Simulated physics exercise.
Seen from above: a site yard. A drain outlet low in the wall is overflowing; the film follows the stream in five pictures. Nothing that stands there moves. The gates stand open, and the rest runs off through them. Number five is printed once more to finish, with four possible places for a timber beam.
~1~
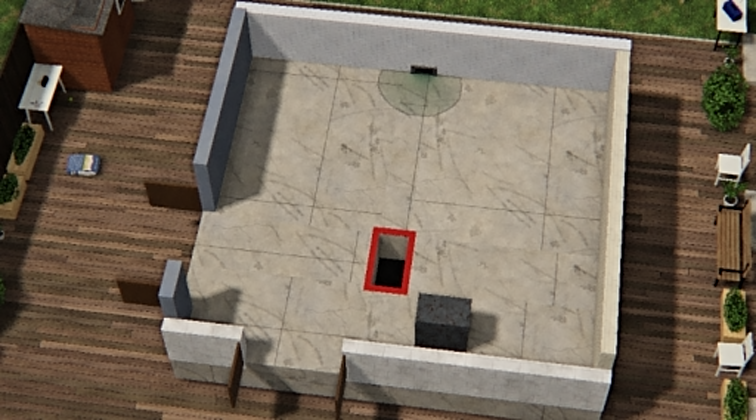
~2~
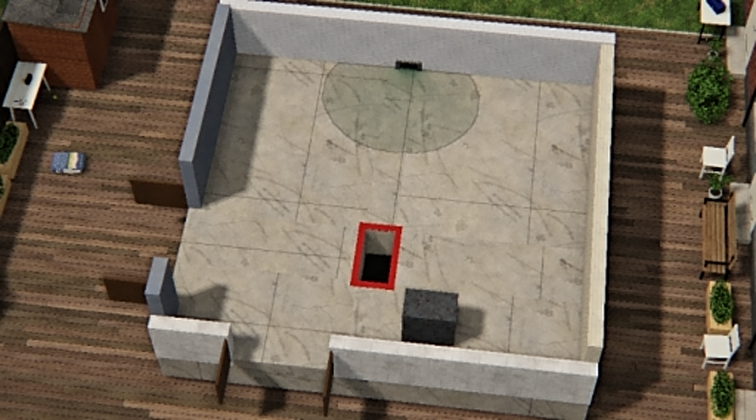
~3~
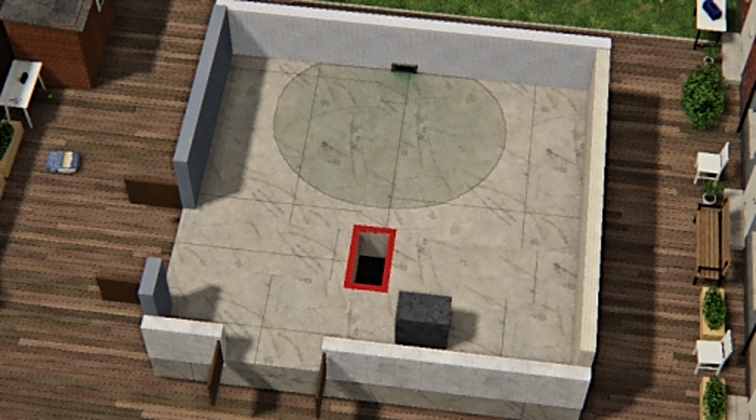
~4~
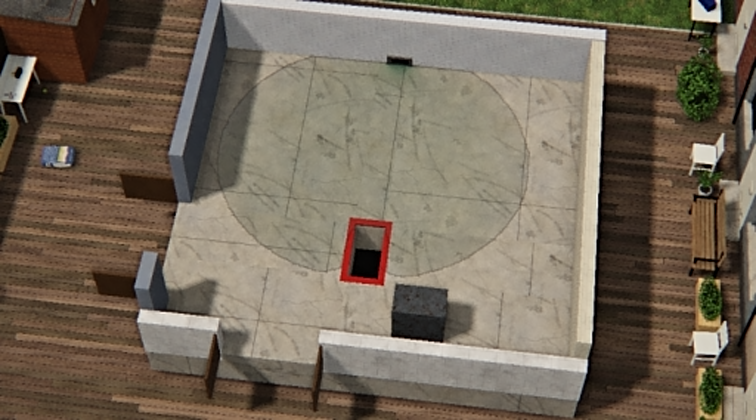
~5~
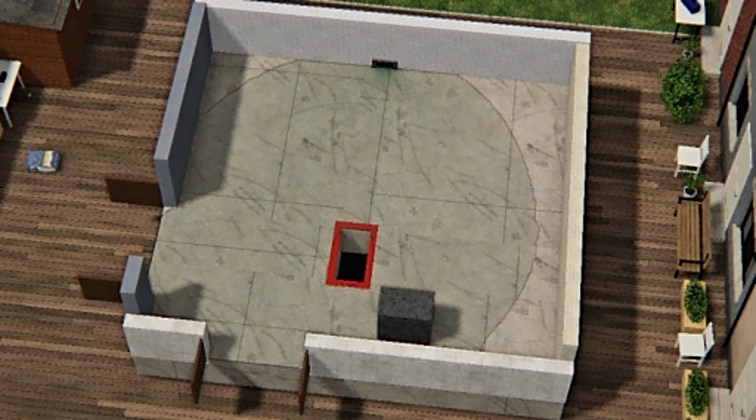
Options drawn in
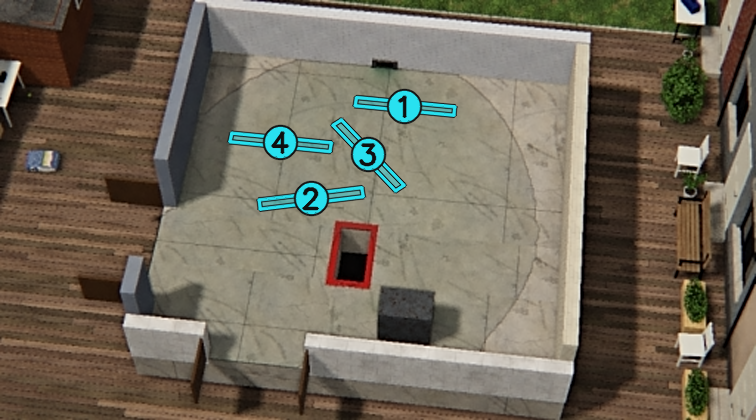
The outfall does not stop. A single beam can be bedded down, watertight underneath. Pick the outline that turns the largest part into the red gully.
Choose 4.
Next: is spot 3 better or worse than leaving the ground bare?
Spot 3 is worse.
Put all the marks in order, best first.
The order is 4, 2, 3, 1.
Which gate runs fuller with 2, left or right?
The right gate.
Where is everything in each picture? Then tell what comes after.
In the first picture, outfall at (424, 70); red gully at (390, 260); open gate at (296, 356); open gate at (204, 259); front seen at (382, 92), 3 % of the ground wet; red gully still dry.
In the second picture, front seen at (389, 148), 11 % of the ground wet; red gully still dry.
In the third picture, front seen at (395, 206), 25 % of the ground wet; red gully still dry.
In the fourth picture, front seen at (276, 249), 46 % of the ground wet; red gully taking water.
In the fifth picture, front seen at (154, 280), 75 % of the ground wet; red gully taking water.
On the marked copy, 1 from (355, 101) to (454, 111); 2 from (259, 204) to (362, 192); 3 from (337, 122) to (399, 188); 4 from (230, 137) to (330, 147).
If 1 is chosen, about 4 % of the stream goes into the red gully, about 94 % out by the gates.
If 2 is chosen, about 11 % of the stream goes into the red gully, about 86 % out by the gates.
If 3 is chosen, about 7 % of the stream goes into the red gully, about 91 % out by the gates.
If 4 is chosen, about 22 % of the stream goes into the red gully, about 75 % out by the gates.
